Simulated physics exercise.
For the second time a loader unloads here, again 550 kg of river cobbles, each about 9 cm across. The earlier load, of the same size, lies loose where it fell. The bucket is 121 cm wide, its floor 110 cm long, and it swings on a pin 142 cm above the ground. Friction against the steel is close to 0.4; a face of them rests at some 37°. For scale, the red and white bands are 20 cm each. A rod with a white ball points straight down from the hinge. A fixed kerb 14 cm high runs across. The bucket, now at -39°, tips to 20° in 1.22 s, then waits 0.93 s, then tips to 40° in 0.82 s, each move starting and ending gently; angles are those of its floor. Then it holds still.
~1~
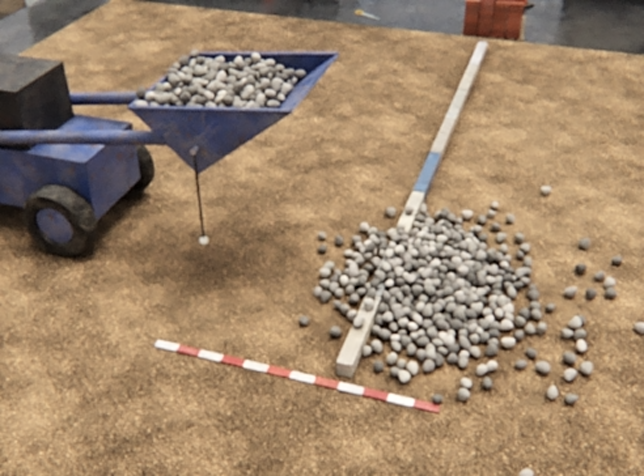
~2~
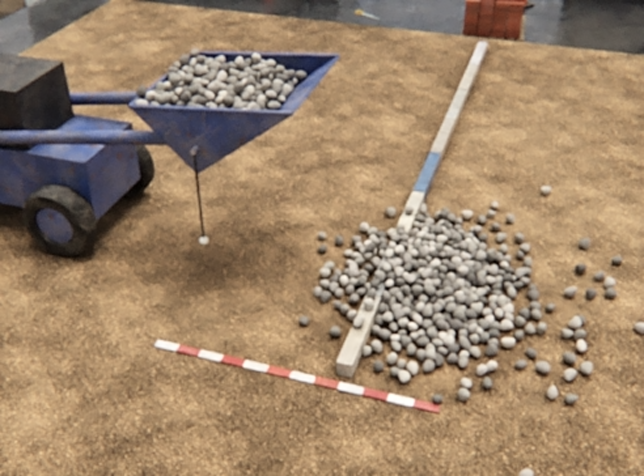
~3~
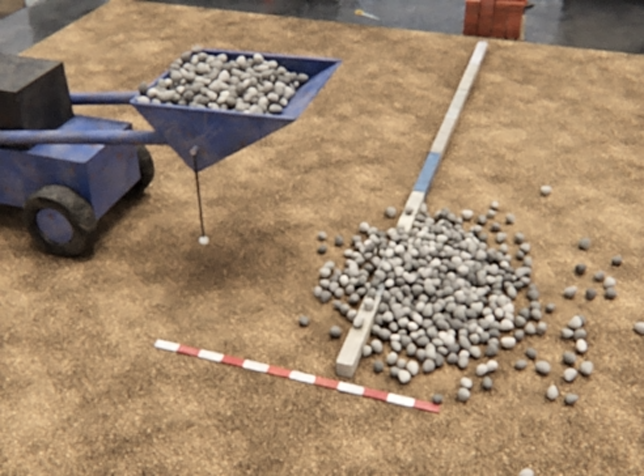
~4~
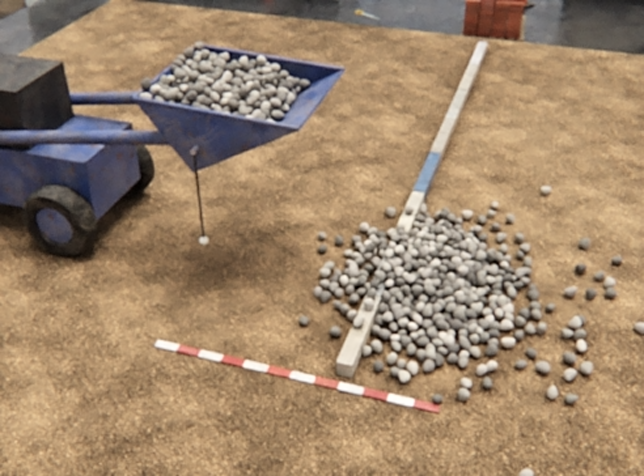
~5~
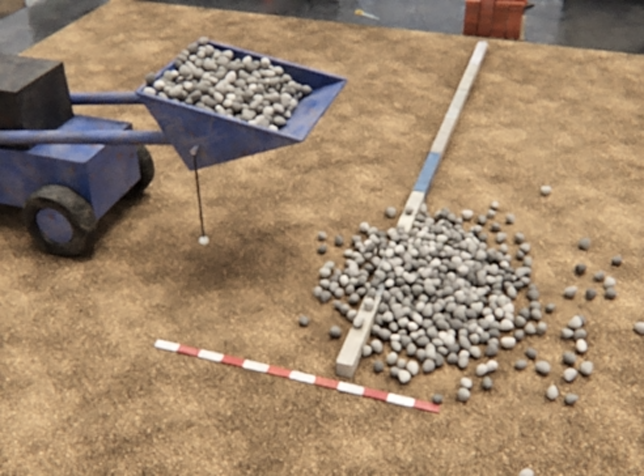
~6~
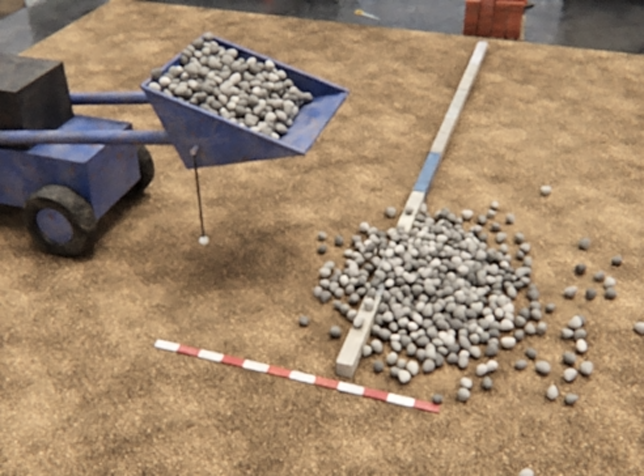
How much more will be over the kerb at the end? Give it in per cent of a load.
Close to 9 parts in a hundred.
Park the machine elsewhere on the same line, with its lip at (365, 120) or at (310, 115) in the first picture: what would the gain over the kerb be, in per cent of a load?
Near 75 per cent from the first place, 20 from the second.
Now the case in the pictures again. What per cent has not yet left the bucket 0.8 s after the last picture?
Roughly 95 per cent is still inside.
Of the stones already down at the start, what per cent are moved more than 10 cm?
About 5 per cent.
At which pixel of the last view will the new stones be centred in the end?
Around (348, 259).
Then, 0.4 s after the last picture the floor is at 11°; in per cent of one load, 100 in the bucket, 14 on this side of the kerb, 86 over the kerb; the foremost stones are at (614, 304).
Then, 0.8 s after the last picture the floor is at 20°; in per cent of one load, 96 in the bucket, 17 on this side of the kerb, 86 over the kerb; the foremost stones are at (614, 304).
Then, 2.9 s after the last picture the floor is at 40°; in per cent of one load, 0 in the bucket, 105 on this side of the kerb, 95 over the kerb; the foremost stones are at (614, 304).
Then, 5.7 s after the last picture the floor is at 40°; in per cent of one load, 0 in the bucket, 105 on this side of the kerb, 95 over the kerb; the foremost stones are at (614, 304). Net gain over the kerb, 9.
